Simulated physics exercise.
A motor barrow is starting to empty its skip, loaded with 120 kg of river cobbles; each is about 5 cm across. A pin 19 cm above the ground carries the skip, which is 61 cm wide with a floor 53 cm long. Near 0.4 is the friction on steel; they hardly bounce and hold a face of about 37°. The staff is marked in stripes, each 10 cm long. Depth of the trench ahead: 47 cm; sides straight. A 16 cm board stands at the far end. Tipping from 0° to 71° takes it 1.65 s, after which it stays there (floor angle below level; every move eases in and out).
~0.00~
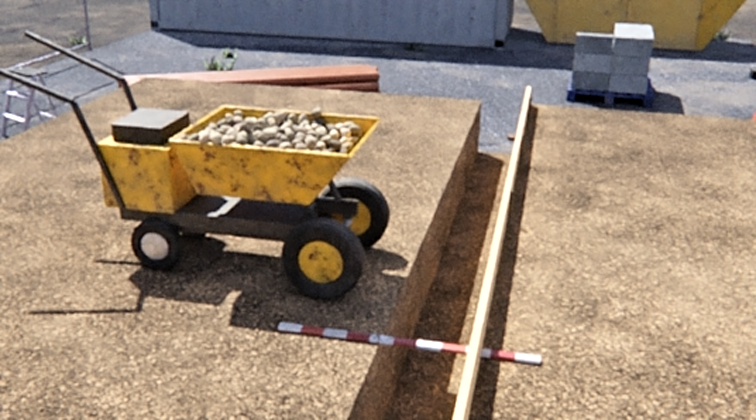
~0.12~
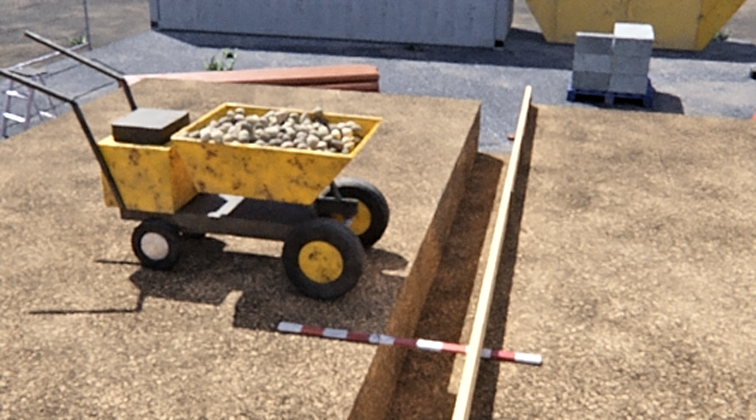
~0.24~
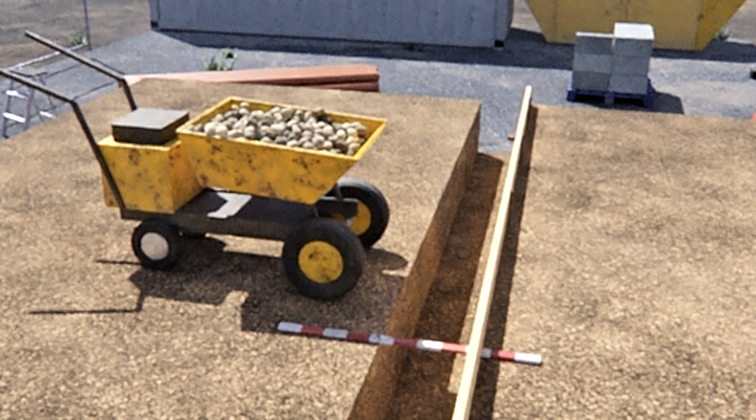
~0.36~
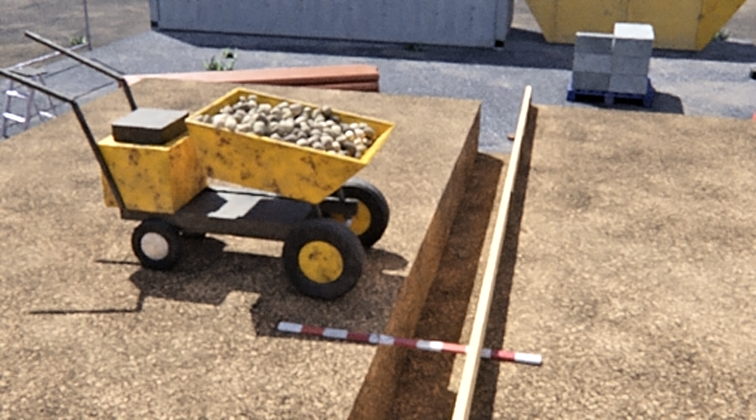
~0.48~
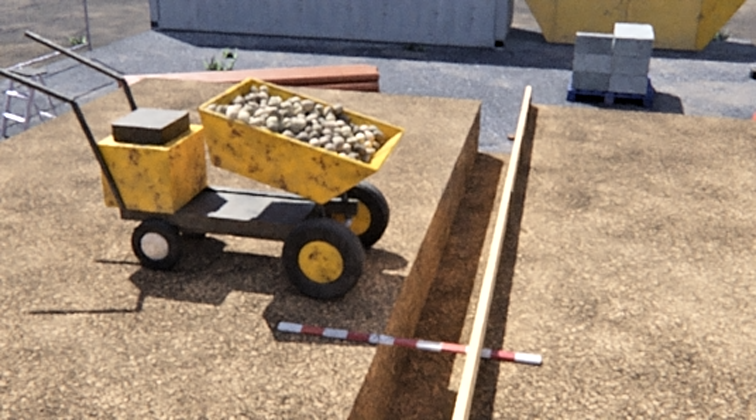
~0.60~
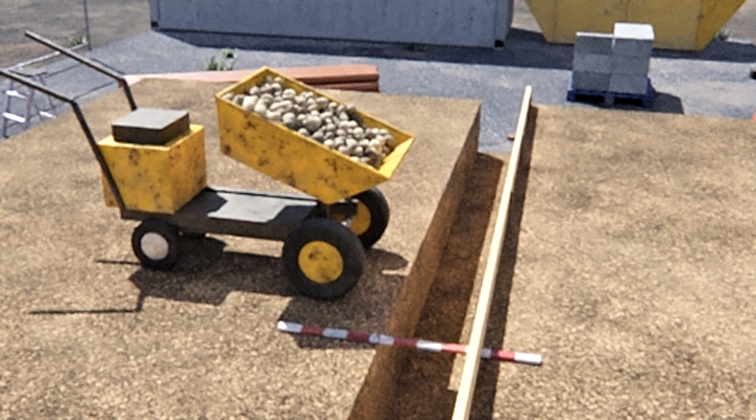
The footage shows a yellow motor barrow loaded with rounded stones standing on brown ground beside a narrow trench, its wheels still, while its skip tilts gradually forward to the right, the rear rising and the stones tilting with it.
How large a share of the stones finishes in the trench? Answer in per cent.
A share of about 80 per cent.
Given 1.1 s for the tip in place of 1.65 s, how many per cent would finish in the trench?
Roughly 70 per cent.
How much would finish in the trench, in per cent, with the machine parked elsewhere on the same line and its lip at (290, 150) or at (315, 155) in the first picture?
About 100 and 100 per cent.
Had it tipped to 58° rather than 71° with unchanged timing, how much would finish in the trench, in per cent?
Around 65 per cent would finish in the trench.
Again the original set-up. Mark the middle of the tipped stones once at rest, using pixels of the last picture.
Middle at around (459, 355), I'd say.
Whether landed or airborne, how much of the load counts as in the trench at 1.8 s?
40 per cent or so by then.
After 1.2 s the floor is at 60°; 98 % in the skip, 2 % in the trench; the foremost stones are at (461, 237).
After 1.8 s the floor is at 71°; 44 % in the skip, 41 % in the trench, 16 % past the trench; the foremost stones are at (579, 291).
After 2.1 s the floor is at 71°; 19 % in the skip, 61 % in the trench, 20 % past the trench; the foremost stones are at (639, 297).
After 4.1 s the floor is at 71°; 0 % in the skip, 80 % in the trench, 20 % past the trench; the foremost stones are at (665, 301).
